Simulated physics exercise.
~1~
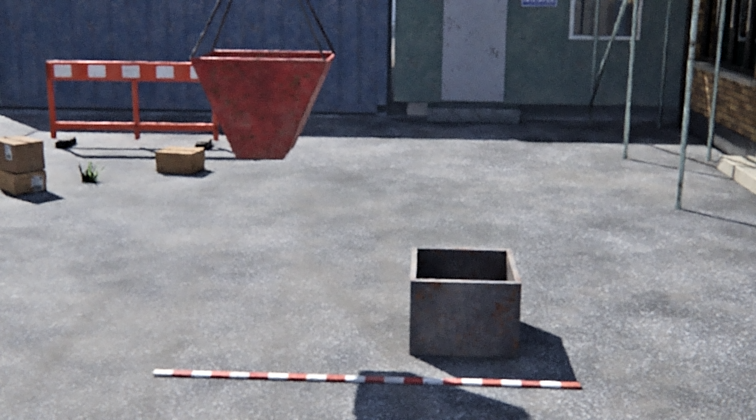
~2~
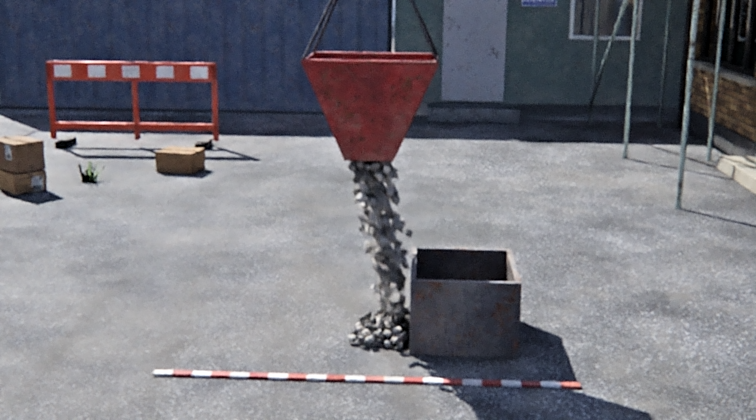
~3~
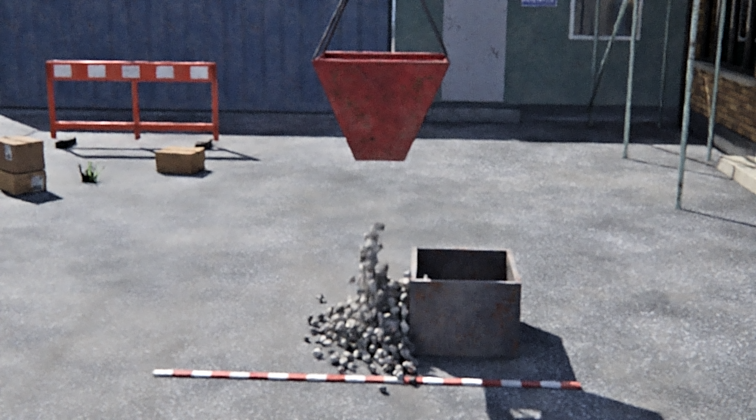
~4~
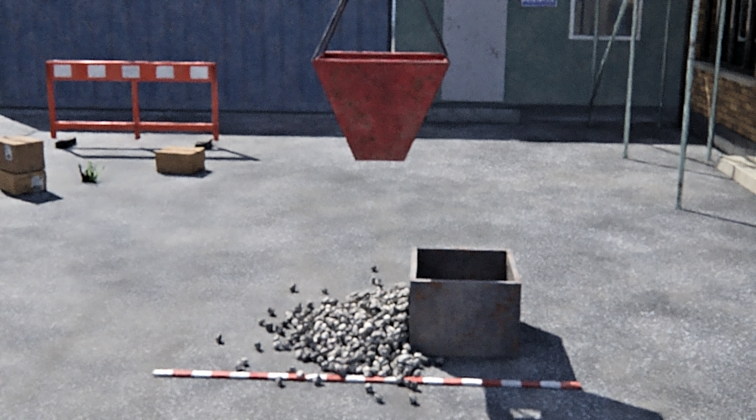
The video shows a red skip hanging above a paved yard and moving right toward an open metal bin, then releasing a stream of grey stones. Most of them fall just left of the bin and spread into a loose heap against its side, while the emptied skip hangs still.
